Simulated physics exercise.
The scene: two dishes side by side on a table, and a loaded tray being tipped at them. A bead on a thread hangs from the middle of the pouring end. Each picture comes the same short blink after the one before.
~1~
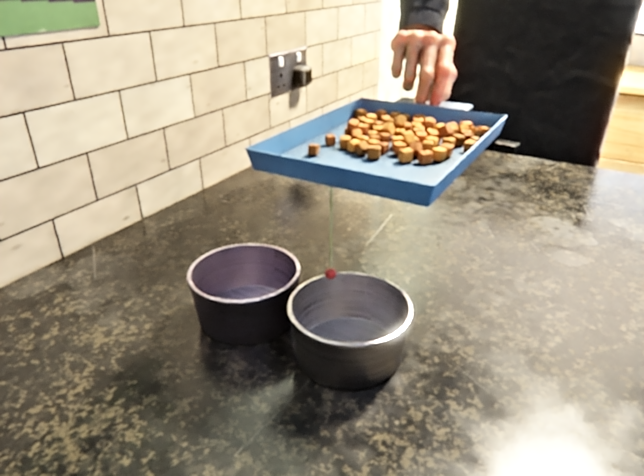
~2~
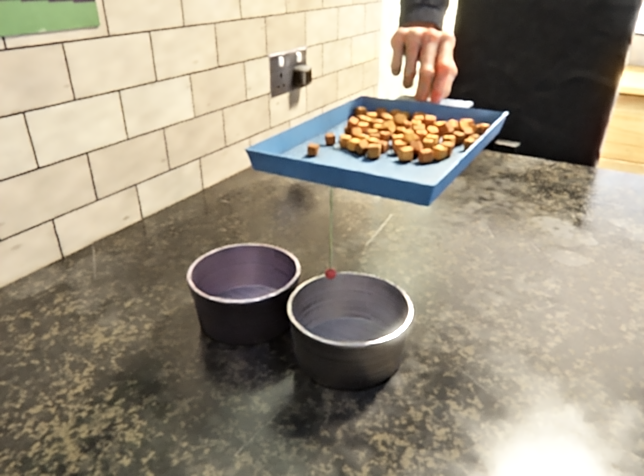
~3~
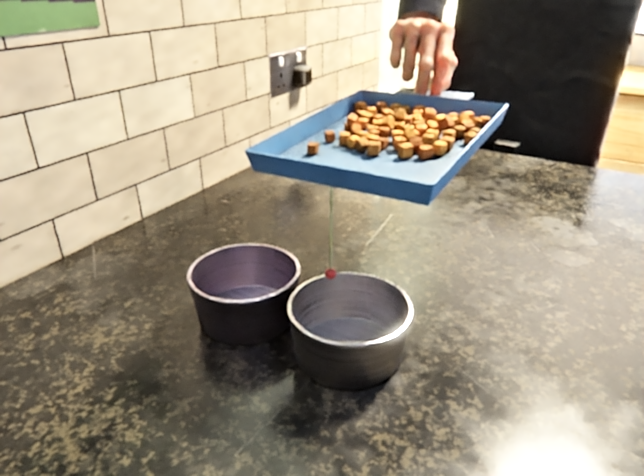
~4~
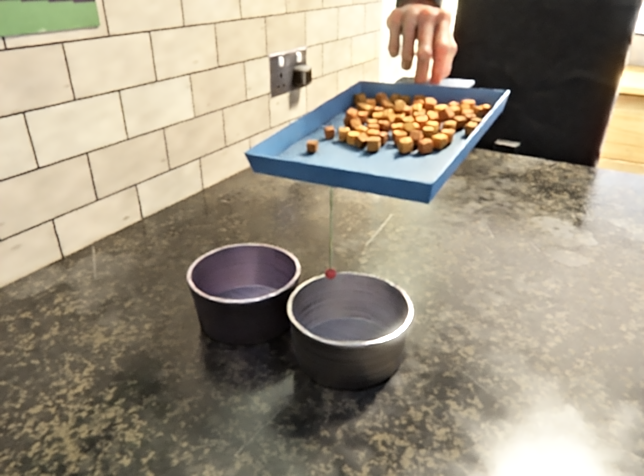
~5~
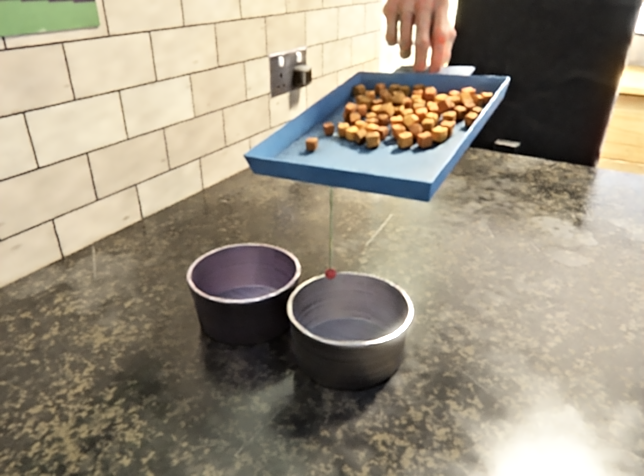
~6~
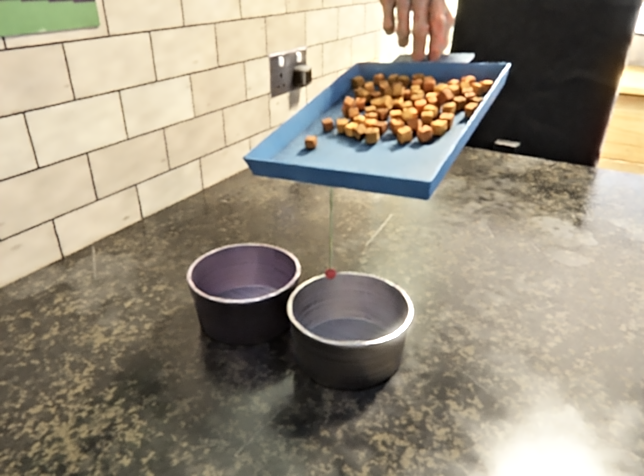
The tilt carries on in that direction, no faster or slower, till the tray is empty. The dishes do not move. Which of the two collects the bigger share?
Fuller: The left-hand dish.
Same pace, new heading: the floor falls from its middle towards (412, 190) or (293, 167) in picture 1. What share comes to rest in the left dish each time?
Near 0 % and 70 %.
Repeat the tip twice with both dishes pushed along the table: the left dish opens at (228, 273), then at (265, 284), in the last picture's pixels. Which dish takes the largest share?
First the left one, then the left-hand dish.
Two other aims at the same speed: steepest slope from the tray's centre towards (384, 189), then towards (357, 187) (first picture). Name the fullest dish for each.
The first try: The right-hand dish. The second: The right dish.
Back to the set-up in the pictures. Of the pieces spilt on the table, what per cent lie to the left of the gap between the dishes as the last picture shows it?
About 90 per cent.
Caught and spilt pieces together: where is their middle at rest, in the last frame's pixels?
Close to (249, 319).
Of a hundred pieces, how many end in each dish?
About: Left dish 50, right dish 10 per cent.
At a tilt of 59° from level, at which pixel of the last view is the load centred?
Close to (300, 144).
Shortly afterwards, tray tipped steeply; all but a few on the tray; only a few in the left dish; a little in the air.
Next, tray tipped right over; the bulk on the tray; only a few in the right dish; a little in the left dish; a little outside both; a little in the air.
Some moments later, tray tipped past a quarter turn; a little in the right dish; near half in the left dish; near a third outside both.
In the end, tray tipped past a quarter turn; a little in the right dish; near half in the left dish; near a third outside both.
